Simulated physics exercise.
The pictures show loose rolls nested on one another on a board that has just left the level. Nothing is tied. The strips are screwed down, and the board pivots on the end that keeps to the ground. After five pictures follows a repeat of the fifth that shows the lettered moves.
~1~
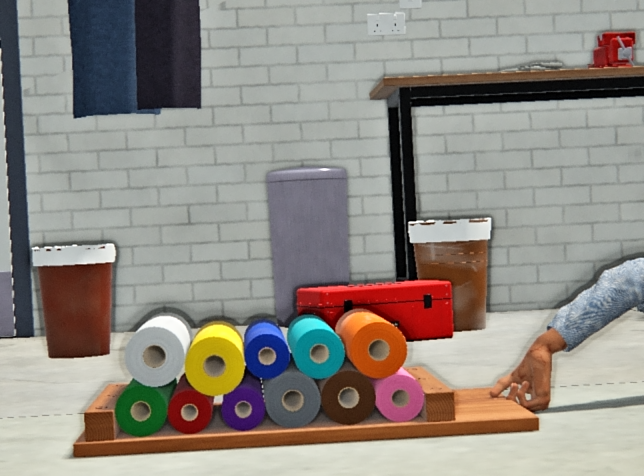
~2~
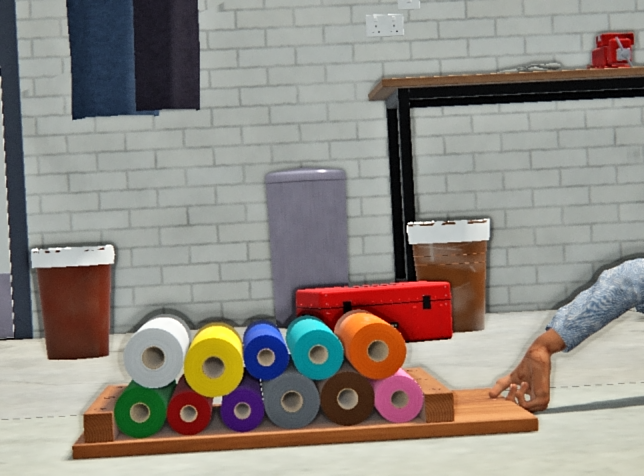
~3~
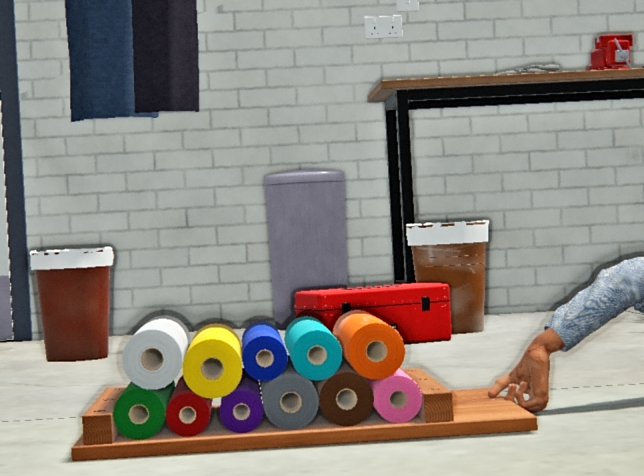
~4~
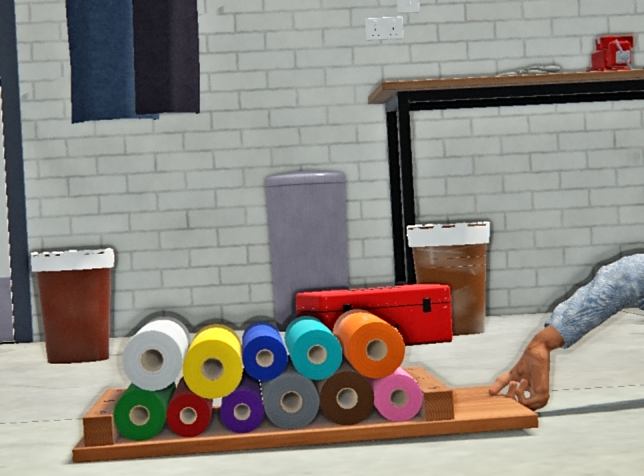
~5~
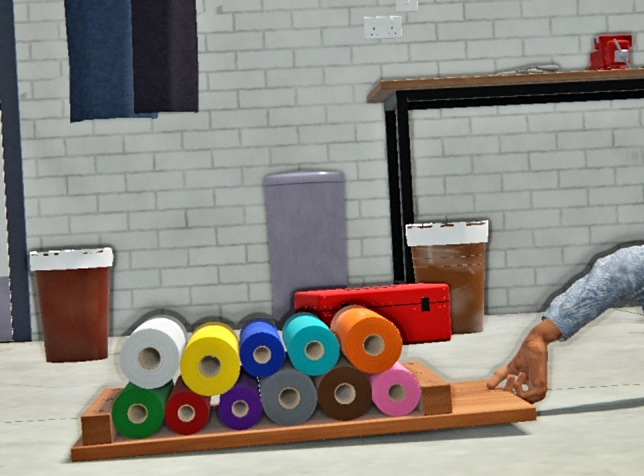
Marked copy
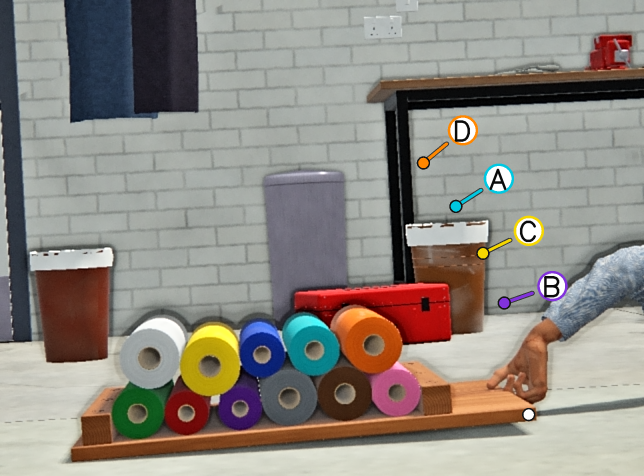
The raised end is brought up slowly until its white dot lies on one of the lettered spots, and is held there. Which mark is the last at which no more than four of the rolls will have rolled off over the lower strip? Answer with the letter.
Stop at A.
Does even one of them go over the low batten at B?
At B: Yes.
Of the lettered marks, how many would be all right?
The number is three.
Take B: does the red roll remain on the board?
Yes, with B.
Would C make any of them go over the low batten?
Yes.
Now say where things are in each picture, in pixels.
Red roll (190, 412); purple roll (243, 409); grey roll (293, 400), in the first picture.
Grey roll (292, 401); brown roll (348, 399), in the second picture.
Board (300, 407); brown roll (346, 399); pink roll (398, 399); white roll (152, 359), in the third picture.
Board (301, 407); green roll (140, 415); red roll (188, 415), in the fourth picture.
Board (299, 403); green roll (138, 413); red roll (186, 413), in the fifth picture.
On the marked copy, A at (456, 207); B at (505, 303); C at (483, 253); D at (423, 163); the white dot at (529, 415).
Taking A. A third of the way, board at 17°.
Two thirds of the way, board at 30°.
When it is over, board at 30°, three over the low batten (yellow, white, blue).
As for the rest, B two over the low batten (yellow, white); C three over the low batten (yellow, white, blue); D five over the low batten.
